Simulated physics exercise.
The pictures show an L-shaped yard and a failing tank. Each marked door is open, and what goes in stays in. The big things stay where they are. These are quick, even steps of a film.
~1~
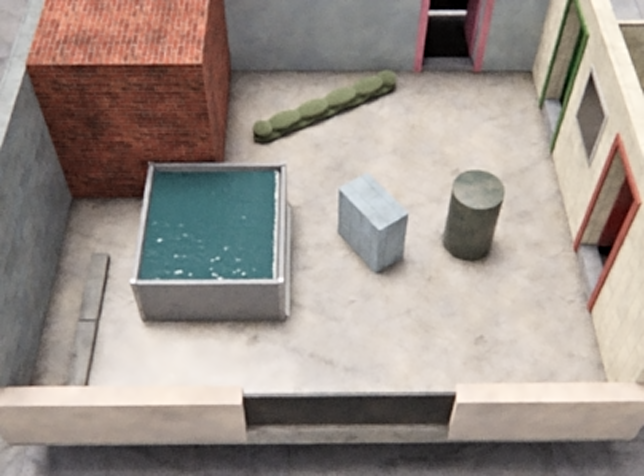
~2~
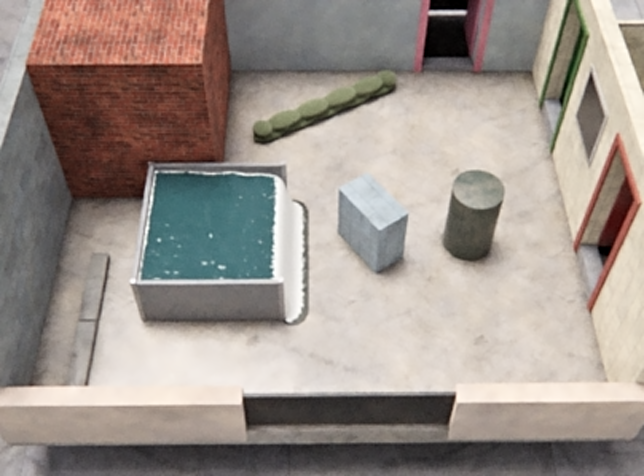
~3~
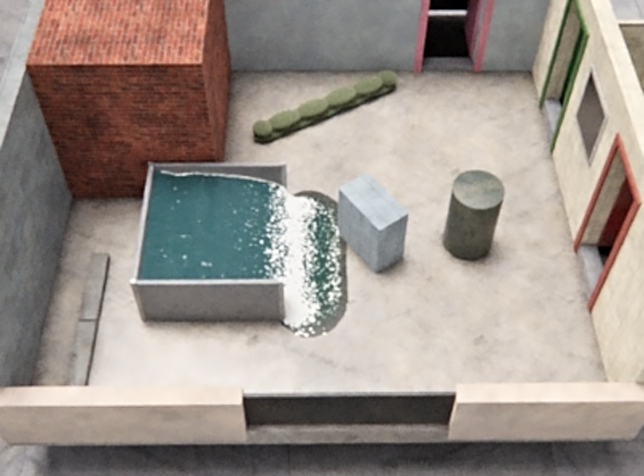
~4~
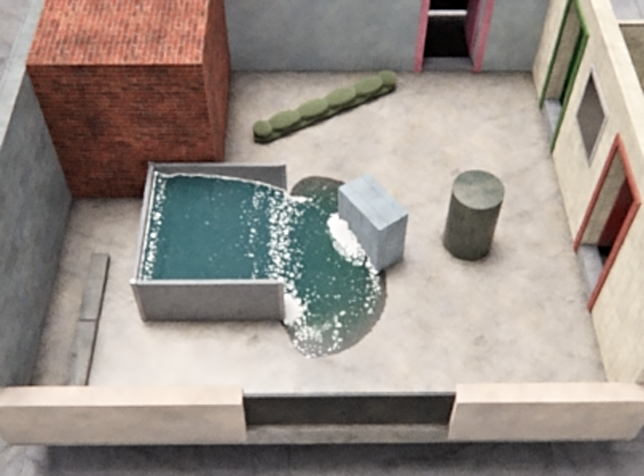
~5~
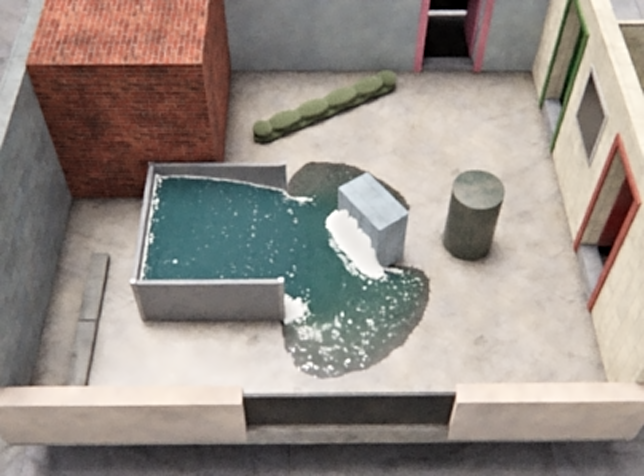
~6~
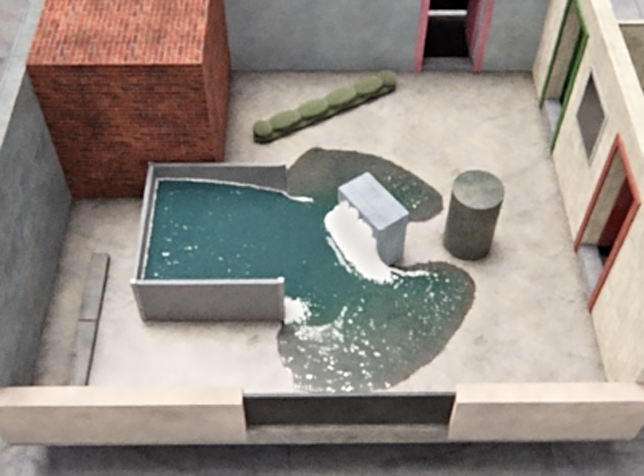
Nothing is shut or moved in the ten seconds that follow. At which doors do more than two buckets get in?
One by one: The pink door floods; the red door holds within the limit; the green door holds within the limit.
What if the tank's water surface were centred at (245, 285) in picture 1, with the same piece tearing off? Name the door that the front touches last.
Last comes the pink-painted one.
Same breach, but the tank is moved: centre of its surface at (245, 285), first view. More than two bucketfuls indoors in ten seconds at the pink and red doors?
Then: Pink door passes that mark; red door is over.
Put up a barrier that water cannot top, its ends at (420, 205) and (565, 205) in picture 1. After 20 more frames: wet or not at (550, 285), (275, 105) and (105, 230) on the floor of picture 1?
One after the other: Under water, no water, not flooded.
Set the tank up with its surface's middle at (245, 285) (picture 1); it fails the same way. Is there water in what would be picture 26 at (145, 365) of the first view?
At that place: Dry.
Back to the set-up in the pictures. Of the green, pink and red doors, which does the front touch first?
It is the red one.
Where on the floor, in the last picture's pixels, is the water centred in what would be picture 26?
Roughly at (418, 254).
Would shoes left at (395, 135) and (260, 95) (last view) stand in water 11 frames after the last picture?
One after the other: Awash, not flooded.
A moment on, water covers 45 % of the floor; the pink door not reached, the red door wet at the sill, nothing in, the green door not reached.
Next, water covers 60 % of the floor; the pink door wet at the sill, nothing in, the red door wet at the sill, nothing in, the green door wet at the sill, nothing in.
Then, water covers 65 % of the floor; the pink door over two buckets in, the red door under two buckets in, the green door wet at the sill, nothing in.
Later, water covers 80 % of the floor; the pink door far over two buckets in, the red door under two buckets in, the green door wet at the sill, nothing in.
In the end, water covers 90 % of the floor; the pink door far over two buckets in, the red door under two buckets in, the green door wet at the sill, nothing in.
